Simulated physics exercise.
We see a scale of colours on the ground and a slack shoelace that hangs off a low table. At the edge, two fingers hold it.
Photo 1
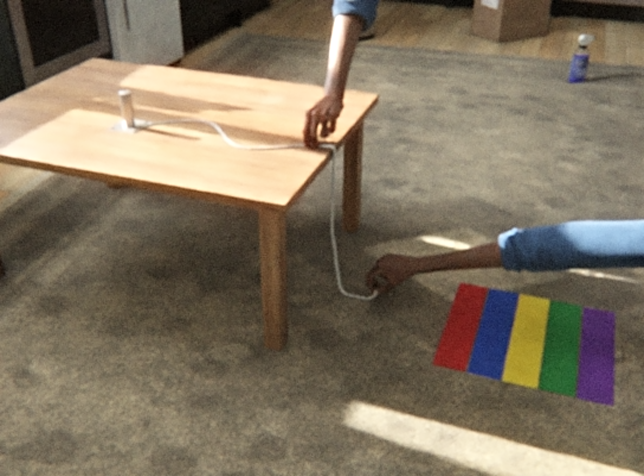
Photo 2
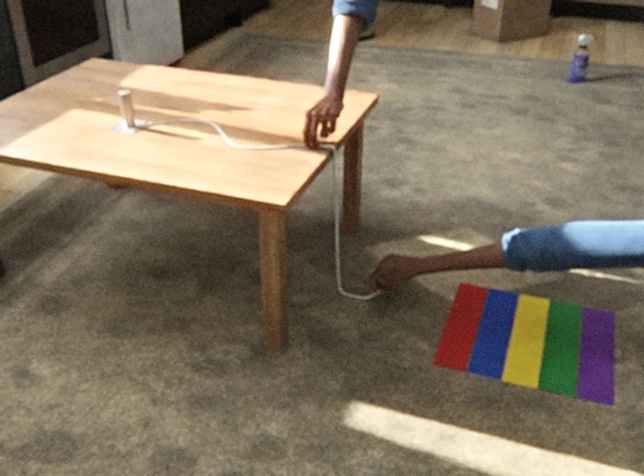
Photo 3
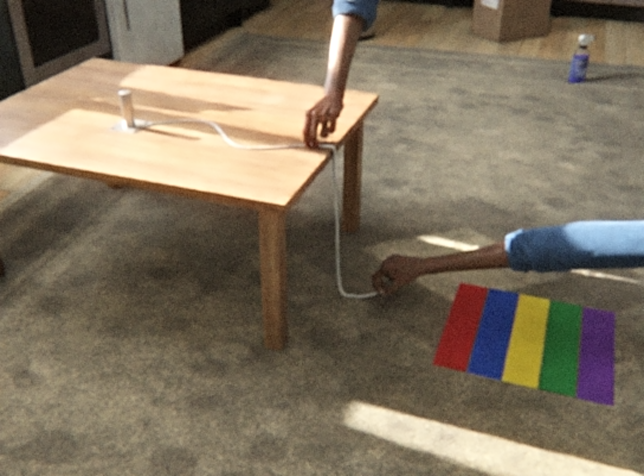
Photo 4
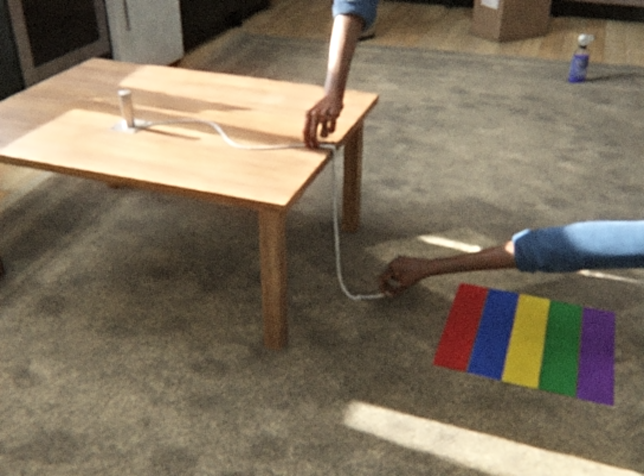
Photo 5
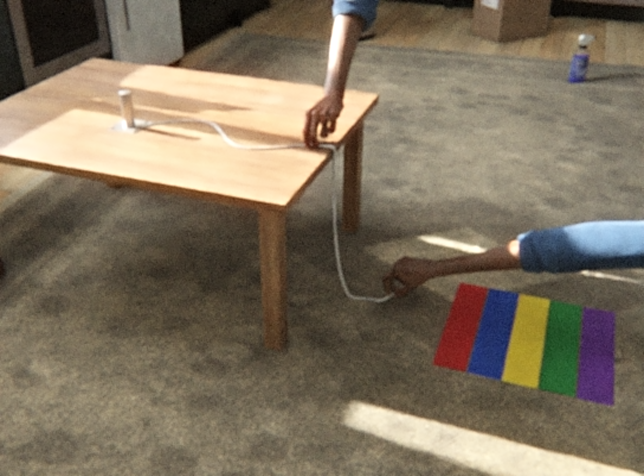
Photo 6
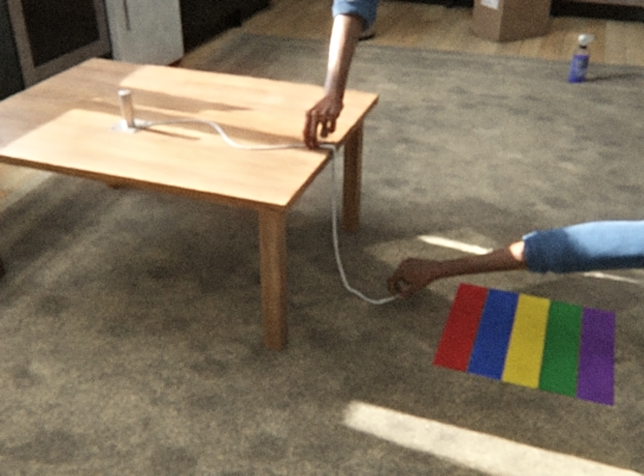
A hand pinched a white shoelace at the edge of a low wooden table while another hand, down near the carpet, drew its hanging end slightly to the right, beside a striped colour scale.
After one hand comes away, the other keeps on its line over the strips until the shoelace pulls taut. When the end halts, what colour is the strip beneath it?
Yellow.
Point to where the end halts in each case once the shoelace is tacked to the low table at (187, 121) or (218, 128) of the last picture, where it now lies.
Estimated pixels: (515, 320), then (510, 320).
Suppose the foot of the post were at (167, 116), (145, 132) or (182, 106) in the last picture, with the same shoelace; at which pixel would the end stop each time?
First close to (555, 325), next close to (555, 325), last close to (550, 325).
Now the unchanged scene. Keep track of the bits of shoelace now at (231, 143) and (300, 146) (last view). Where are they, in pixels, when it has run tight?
(263, 141) for the first, (333, 156) for the second.
Soon after, end near (455, 306); over red.
After that, end near (502, 316); over blue.
At the stop, end near (529, 322); over yellow. It gets as far as the yellow strip.
